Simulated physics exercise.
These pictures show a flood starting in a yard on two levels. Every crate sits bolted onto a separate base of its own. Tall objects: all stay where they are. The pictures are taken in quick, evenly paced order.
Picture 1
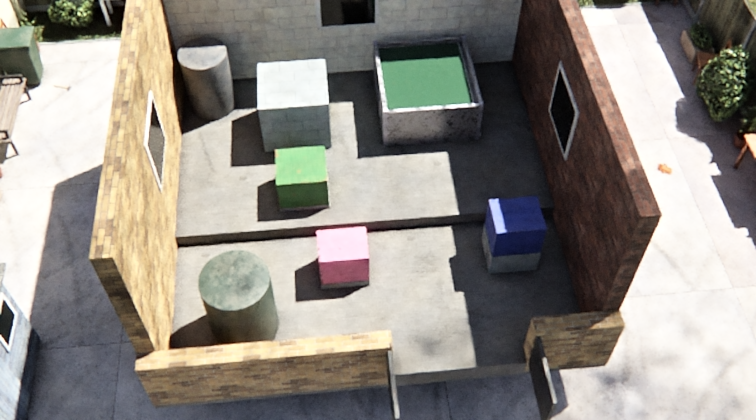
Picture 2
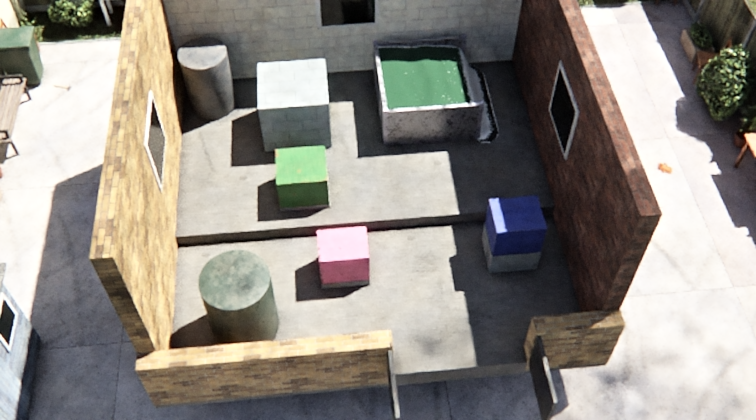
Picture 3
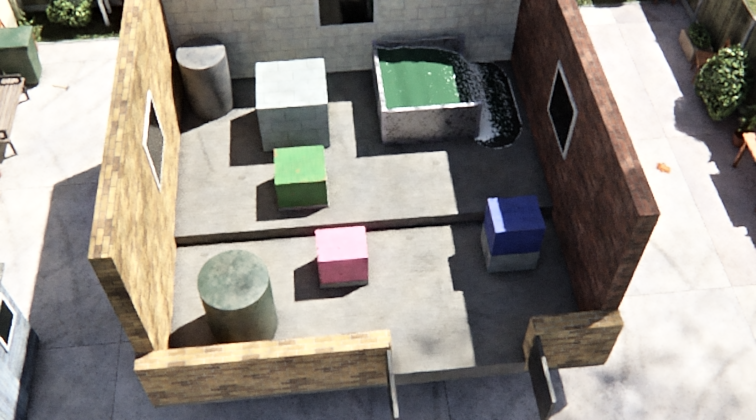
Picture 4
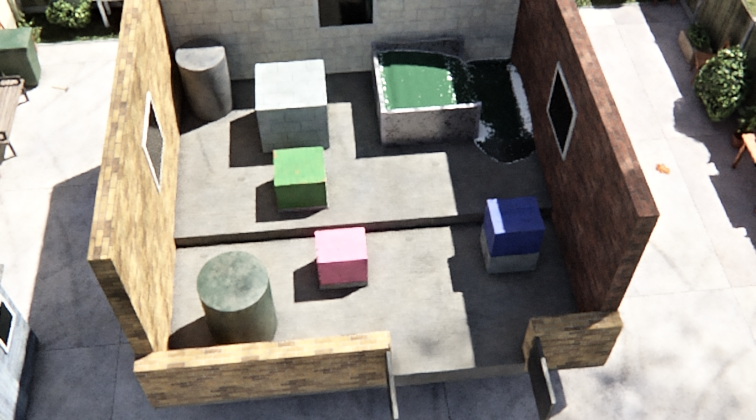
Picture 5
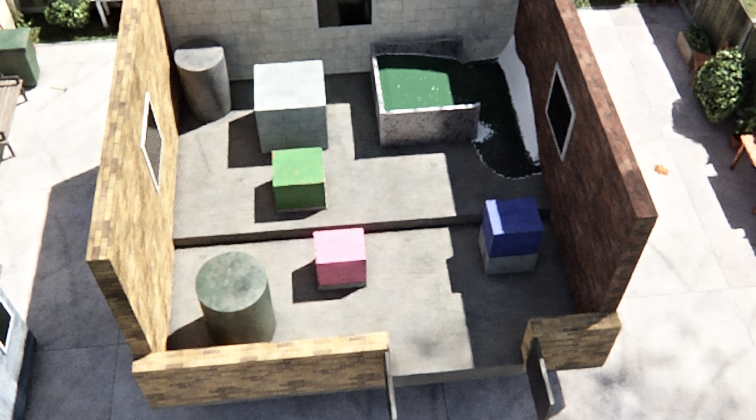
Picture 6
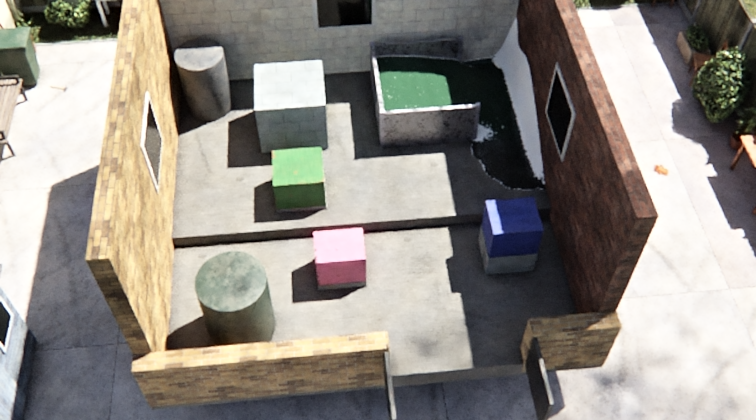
Walled yard on two levels with colored blocks, dark green water pouring from a tank's right side and spreading along the brick wall.
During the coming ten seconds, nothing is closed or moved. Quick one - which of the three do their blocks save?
One by one: Pink crate: Touched; green crate: Untouched; blue crate: Untouched.
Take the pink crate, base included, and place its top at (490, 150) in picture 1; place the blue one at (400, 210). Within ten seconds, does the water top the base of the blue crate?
The blue crate simply stays high and dry.
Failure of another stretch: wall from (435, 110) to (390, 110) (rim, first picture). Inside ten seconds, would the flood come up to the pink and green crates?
Pink crate: Overtopped; green crate: Overtopped.
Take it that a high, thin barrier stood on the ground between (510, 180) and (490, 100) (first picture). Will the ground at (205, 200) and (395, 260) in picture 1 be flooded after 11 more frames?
Untouched, reached.
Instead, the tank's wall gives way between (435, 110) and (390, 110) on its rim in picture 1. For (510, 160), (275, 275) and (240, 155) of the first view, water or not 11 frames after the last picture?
Spared; drenched; spared.
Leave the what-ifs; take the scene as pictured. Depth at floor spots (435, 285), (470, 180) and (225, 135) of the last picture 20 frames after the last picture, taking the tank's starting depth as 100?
Readings in order: Around 8, 4 and 2 %.
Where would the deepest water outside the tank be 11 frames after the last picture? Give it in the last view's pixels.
It should be roughly at (585, 341).
A moment on, water covers 15 % of the floor; the pink crate not reached, the green crate not reached, the blue crate water round its plinth.
Next, water covers 30 % of the floor; the pink crate water round its plinth, the green crate not reached, the blue crate water round its plinth.
Then, water covers 50 % of the floor; the pink crate water round its plinth, the green crate not reached, the blue crate water round its plinth.
Later, water covers 70 % of the floor; the pink crate water round its plinth, the green crate water round its plinth, the blue crate water round its plinth.
In the end, water covers 65 % of the floor; the pink crate was topped, the green crate stayed above the water, the blue crate stayed above the water.
